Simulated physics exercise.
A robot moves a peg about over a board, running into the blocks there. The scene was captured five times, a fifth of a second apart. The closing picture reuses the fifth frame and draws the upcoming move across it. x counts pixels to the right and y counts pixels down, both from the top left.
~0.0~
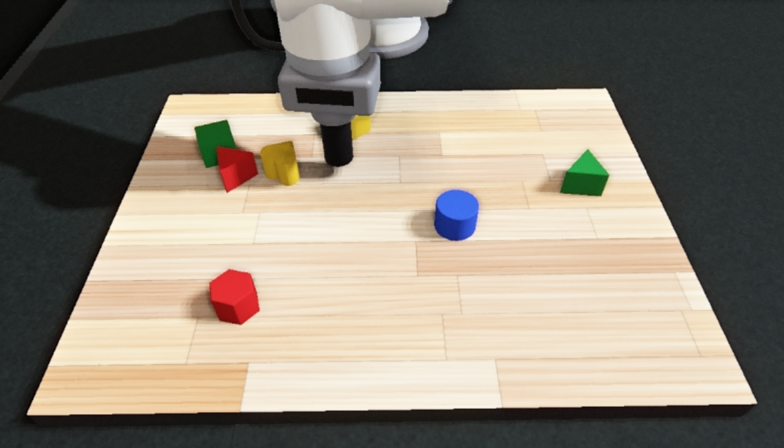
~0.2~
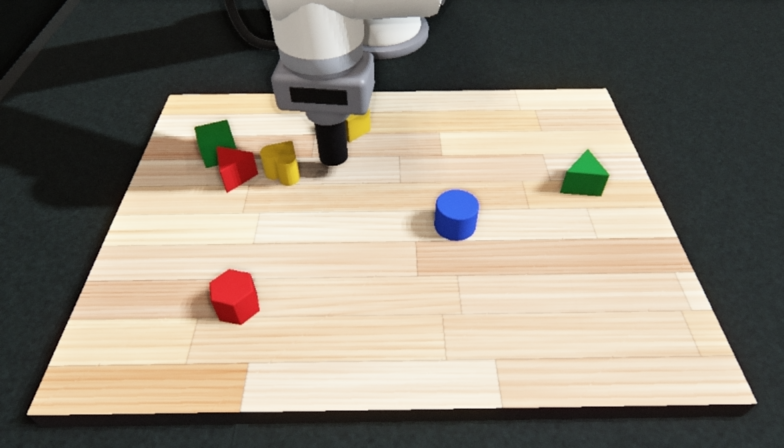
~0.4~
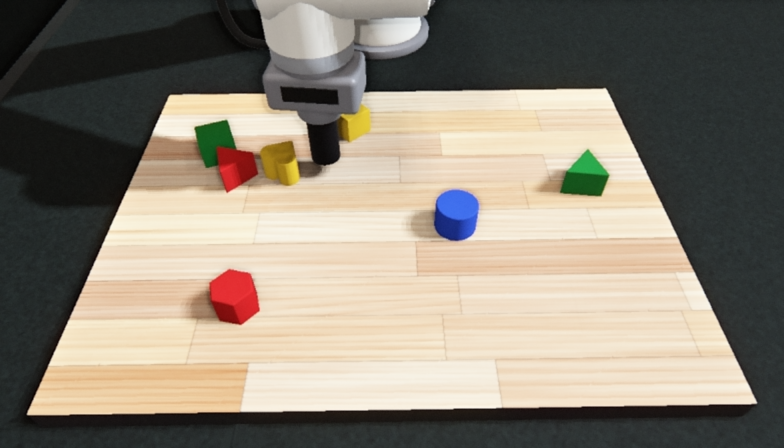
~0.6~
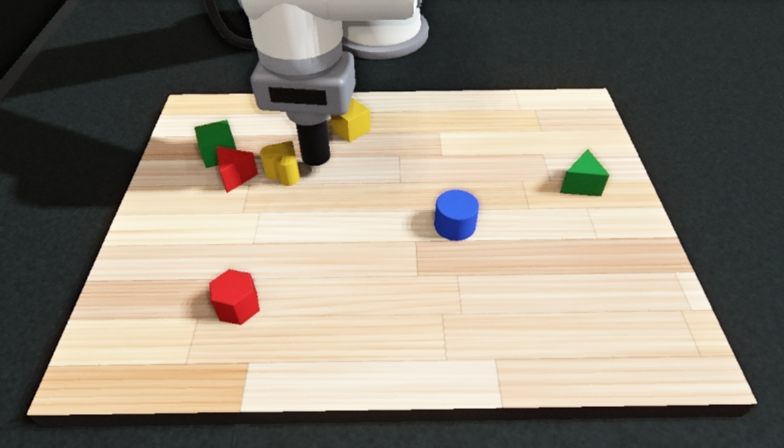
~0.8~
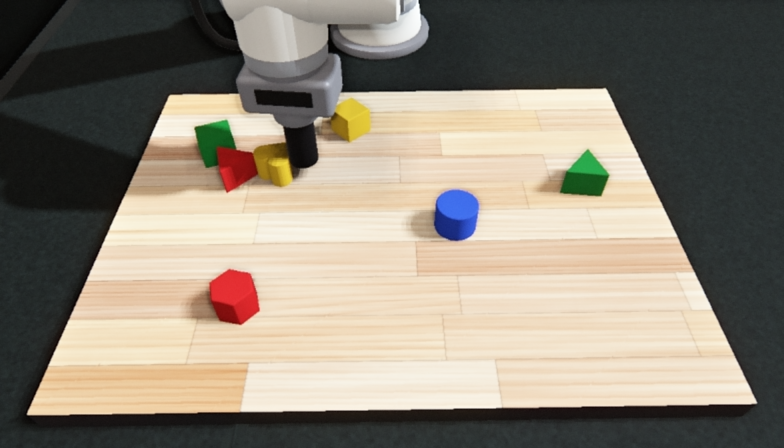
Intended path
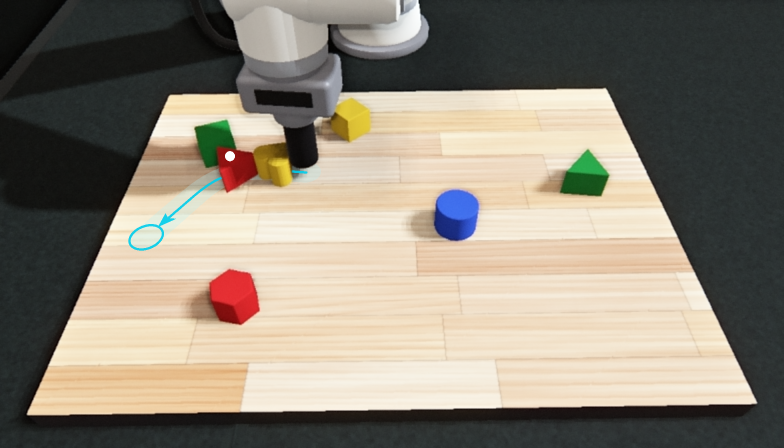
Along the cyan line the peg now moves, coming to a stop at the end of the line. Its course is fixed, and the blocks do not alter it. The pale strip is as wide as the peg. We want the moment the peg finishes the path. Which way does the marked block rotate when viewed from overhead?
Viewed from above: Anti-clockwise.
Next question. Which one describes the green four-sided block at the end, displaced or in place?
It ends up somewhere else.
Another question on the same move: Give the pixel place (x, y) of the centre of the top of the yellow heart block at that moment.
Around pixel (169, 159).
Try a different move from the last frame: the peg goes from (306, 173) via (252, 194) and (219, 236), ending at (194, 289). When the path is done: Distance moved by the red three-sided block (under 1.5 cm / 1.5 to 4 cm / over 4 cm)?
Covers 1.5 to 4 cm.
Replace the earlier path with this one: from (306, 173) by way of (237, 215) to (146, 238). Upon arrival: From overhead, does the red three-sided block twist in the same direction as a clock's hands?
No - that is not the case.
Drawn move, from (306, 173) through (248, 170) and (194, 196) to (146, 237); the dot is on the red three-sided block.
What follows on the original path. One third of the way, peg (244, 157); green four-sided block (206, 128); red three-sided block (189, 160), turned 85° anticlockwise; yellow heart block (212, 148), turned 15° clockwise.
Two thirds of the way, peg (189, 183); green four-sided block (206, 128); red three-sided block (142, 170), turned 75° anticlockwise; yellow heart block (169, 159), turned 35° clockwise.
At the end, peg (140, 224); green four-sided block (206, 128); red three-sided block (142, 170), turned 75° anticlockwise; yellow heart block (169, 159), turned 35° clockwise; yellow four-sided block still.
